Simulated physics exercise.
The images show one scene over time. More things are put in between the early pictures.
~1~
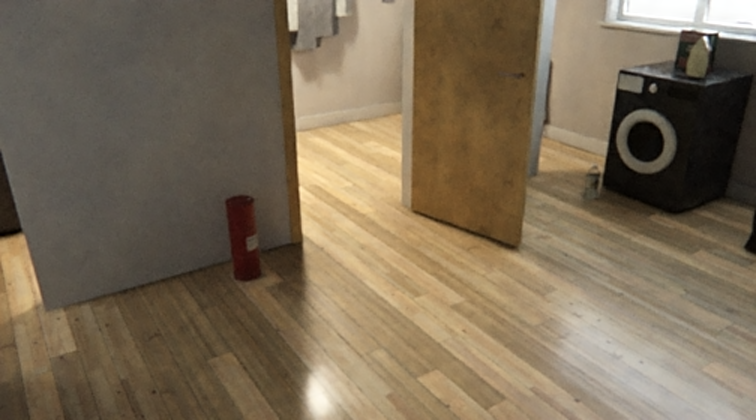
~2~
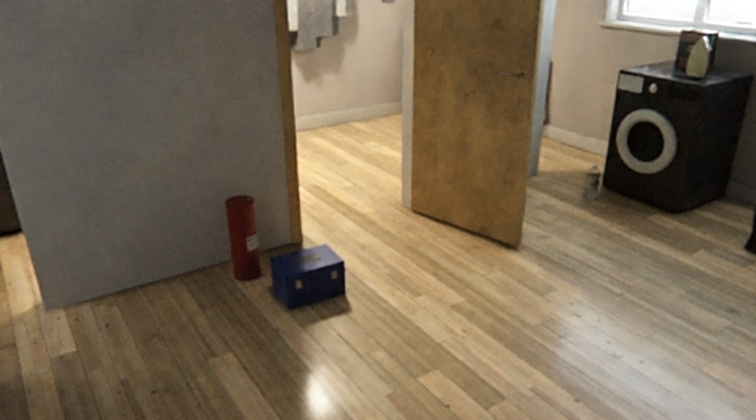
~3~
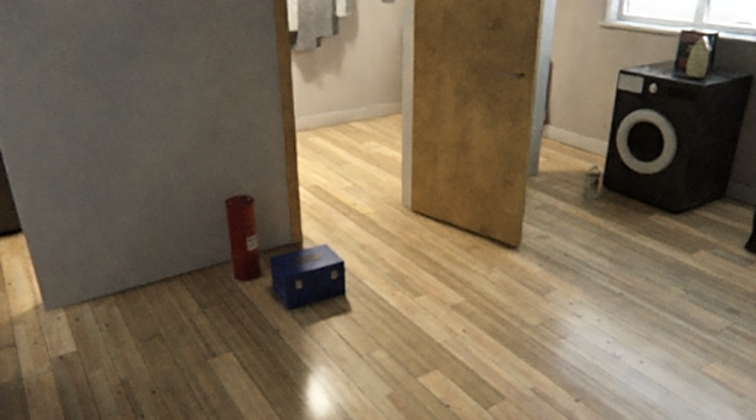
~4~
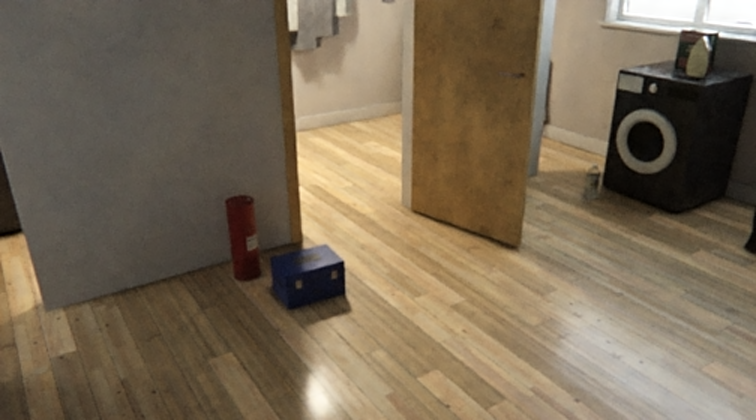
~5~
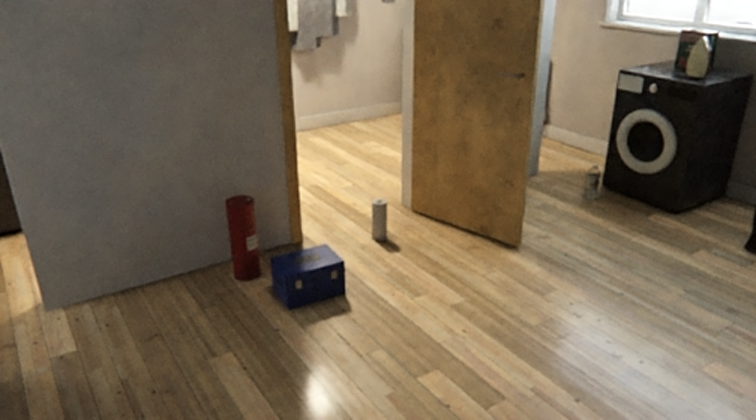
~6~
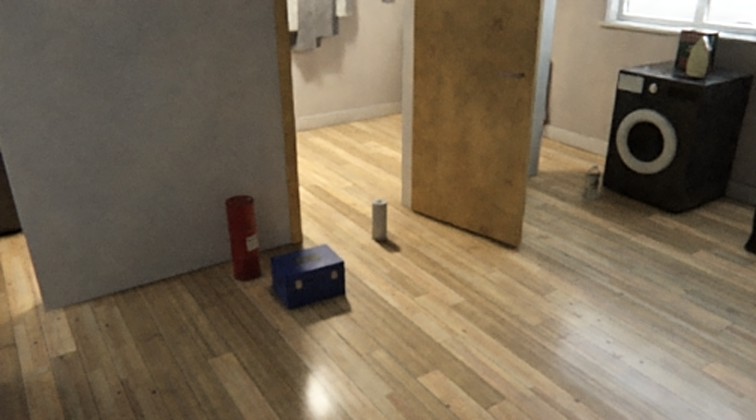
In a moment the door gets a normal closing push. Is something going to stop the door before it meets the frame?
No: Okay, the door ends up flush with the frame.
Then, 1.00 s past the last view, door 63° open.
Then, 1.60 s past the last view, door 26° open; white roll displaced about its own width near (367, 217).
Then, 2.00 s past the last view, door 1° open; white roll displaced well along near (342, 208).
Finally, door 0° open; moved from the start, white roll; the other 2 still in place. Final places as the last picture's camera would see them, white roll near (340, 207).
